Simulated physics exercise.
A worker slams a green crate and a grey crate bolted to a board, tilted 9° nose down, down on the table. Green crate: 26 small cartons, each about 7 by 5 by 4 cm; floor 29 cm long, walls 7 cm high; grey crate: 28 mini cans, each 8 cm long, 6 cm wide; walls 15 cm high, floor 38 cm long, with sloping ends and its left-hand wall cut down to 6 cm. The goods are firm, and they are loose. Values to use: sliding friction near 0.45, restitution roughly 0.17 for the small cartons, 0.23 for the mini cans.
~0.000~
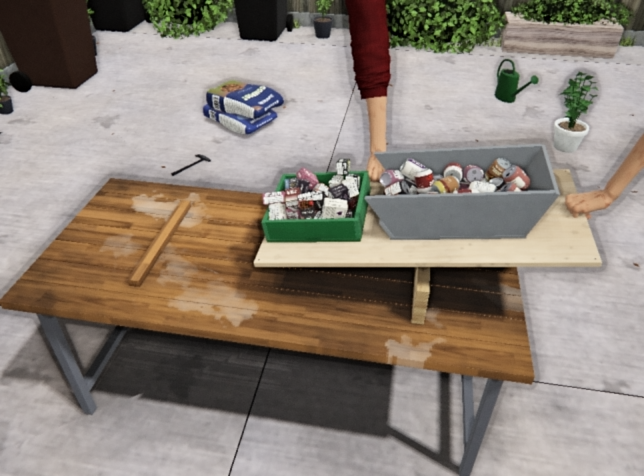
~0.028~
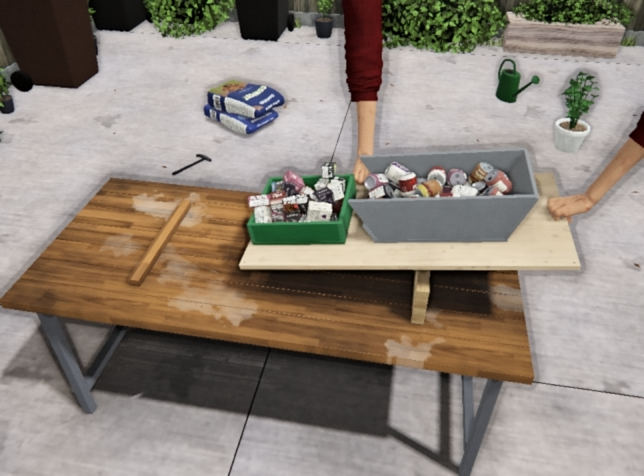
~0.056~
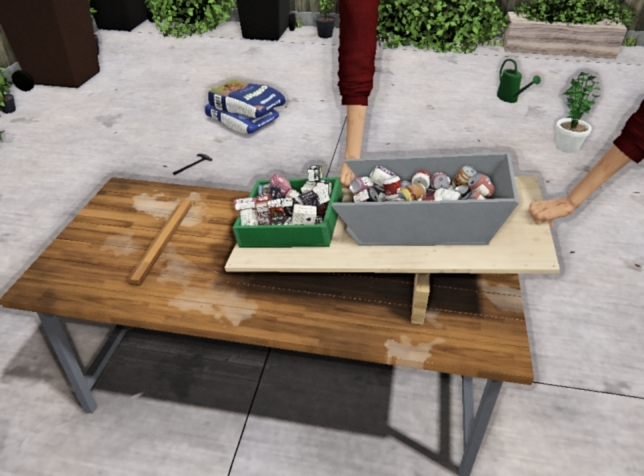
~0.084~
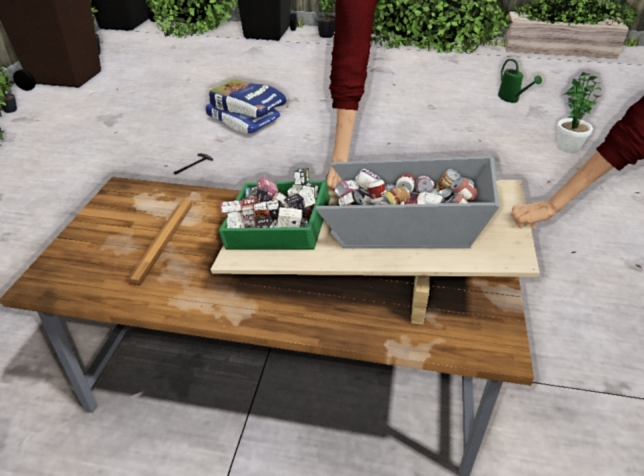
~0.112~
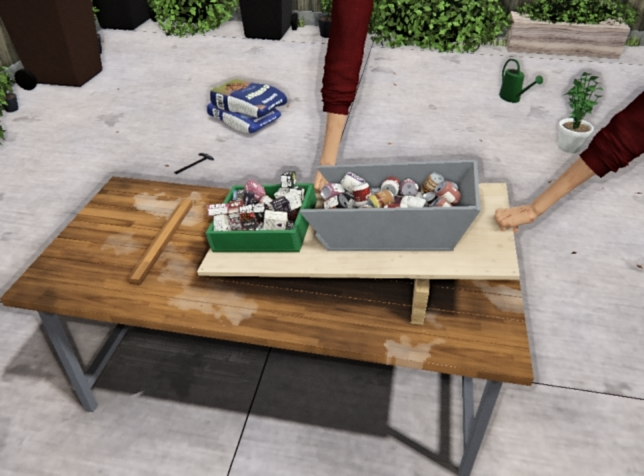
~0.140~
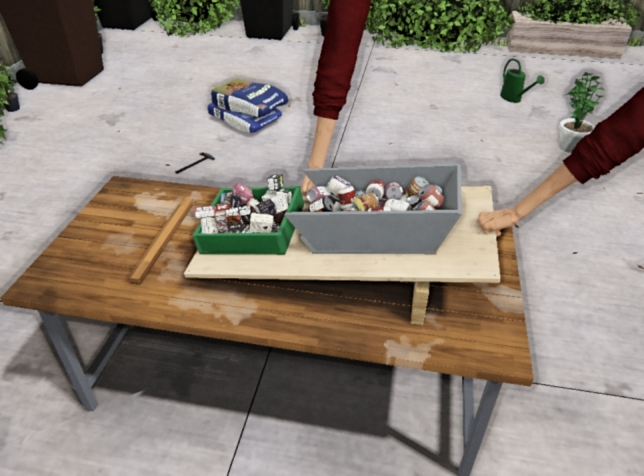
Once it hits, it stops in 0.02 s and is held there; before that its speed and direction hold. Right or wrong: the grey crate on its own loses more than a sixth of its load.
Wrong, it loses less than a sixth.
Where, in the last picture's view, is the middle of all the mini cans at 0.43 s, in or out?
Centre approx. (301, 220).
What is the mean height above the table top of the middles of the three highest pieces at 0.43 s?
I'd put it close to 26 cm.
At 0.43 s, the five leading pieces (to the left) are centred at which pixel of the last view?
I'd put their middle close to (152, 225).
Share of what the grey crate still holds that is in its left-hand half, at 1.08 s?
Share in that half: Roughly 80 percent.
After 0.23 s, the board stops.
After 0.31 s, the green crate is down by 1 of 26 and the grey crate has all 28.
After 0.43 s, the green crate is down by 3 of 26 and the grey crate has all 28.
After 0.65 s, the green crate is down by 4 of 26 and the grey crate has all 28.
Final count (at 1.08 s), the green crate is down by 4 of 26 and the grey crate has all 28. Asked share, 0 of 28, 0 per cent.
